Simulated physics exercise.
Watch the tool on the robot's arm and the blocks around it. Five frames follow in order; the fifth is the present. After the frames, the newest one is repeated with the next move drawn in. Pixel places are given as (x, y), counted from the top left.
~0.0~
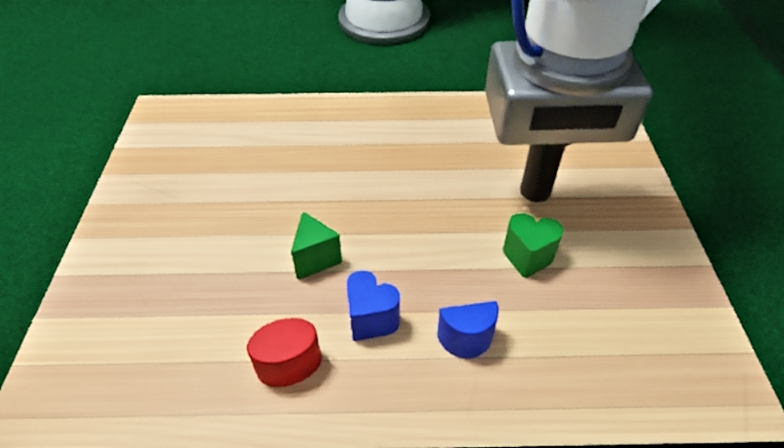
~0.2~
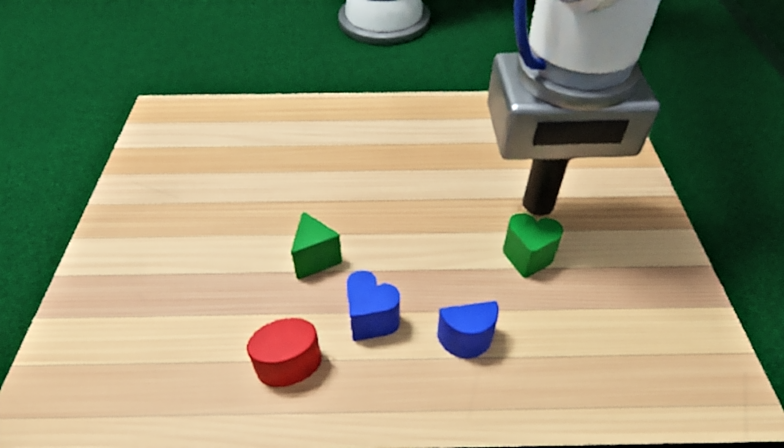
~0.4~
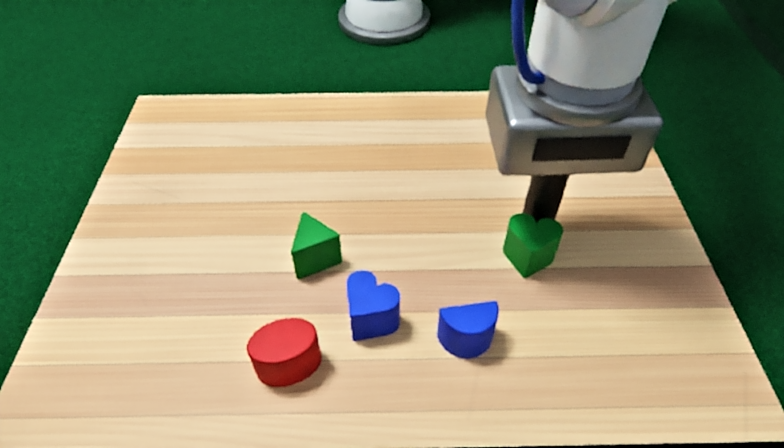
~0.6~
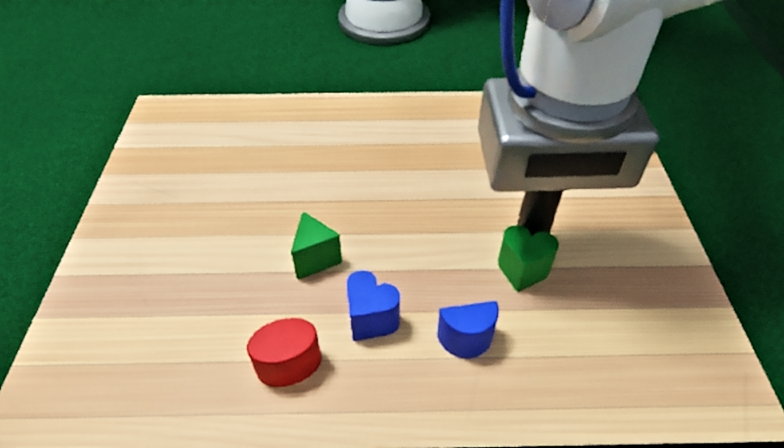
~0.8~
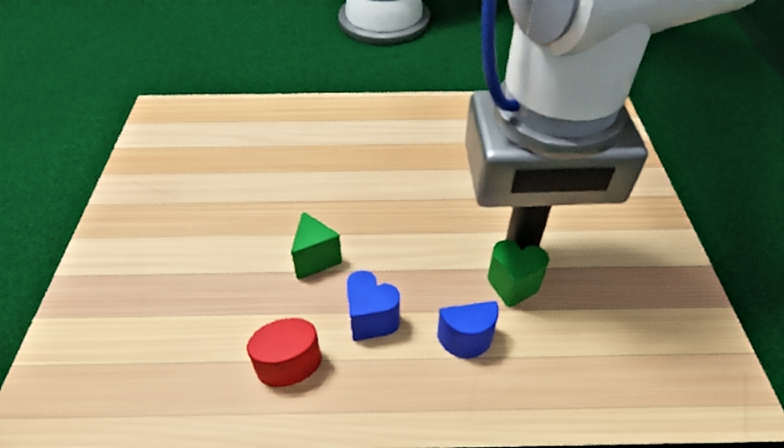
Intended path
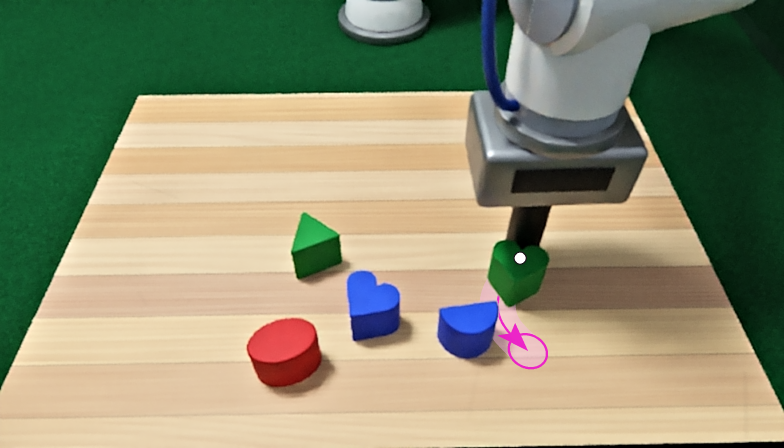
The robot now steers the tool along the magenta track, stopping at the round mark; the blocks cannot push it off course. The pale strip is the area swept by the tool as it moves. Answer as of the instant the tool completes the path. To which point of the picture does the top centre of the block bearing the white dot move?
Around (521, 356).
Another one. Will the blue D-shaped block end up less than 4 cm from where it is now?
The answer is yes.
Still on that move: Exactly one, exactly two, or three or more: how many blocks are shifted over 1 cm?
The count is two.
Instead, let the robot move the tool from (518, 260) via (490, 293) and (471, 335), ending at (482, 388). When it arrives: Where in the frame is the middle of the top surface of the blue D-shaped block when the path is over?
The middle of the upper face of the blue D-shaped block will lie at about (453, 376) in the picture.
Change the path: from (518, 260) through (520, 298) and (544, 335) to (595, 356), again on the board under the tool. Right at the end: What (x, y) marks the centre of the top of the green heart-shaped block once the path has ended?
At the end it should sit near (530, 334).
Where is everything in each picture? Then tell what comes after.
Tool tip at (535, 192); block tops, blue D-shaped block at (472, 316); green heart-shaped block at (536, 230), in the first picture.
Tool at (538, 205); blocks unchanged, in the second picture.
Tool at (538, 219); blocks unchanged, in the third picture.
Tool at (532, 233); green heart-shaped block at (530, 243), in the fourth picture.
Tool at (521, 246); blue D-shaped block at (472, 316); green heart-shaped block at (520, 258), in the fifth picture.
Path on the board, from (518, 260) via (503, 287) and (501, 319), ending at (528, 351); the dot is on the green heart-shaped block.
The first path, step by step. One third of the way, tool at (505, 275); blue D-shaped block at (467, 320); green heart-shaped block at (506, 290).
Two thirds of the way, tool at (504, 307); blue D-shaped block at (462, 333), turned 55° clockwise; green heart-shaped block at (507, 326).
At the end, tool at (532, 339); blue D-shaped block at (462, 335), turned 65° clockwise; green heart-shaped block at (521, 356), turned 15° clockwise.
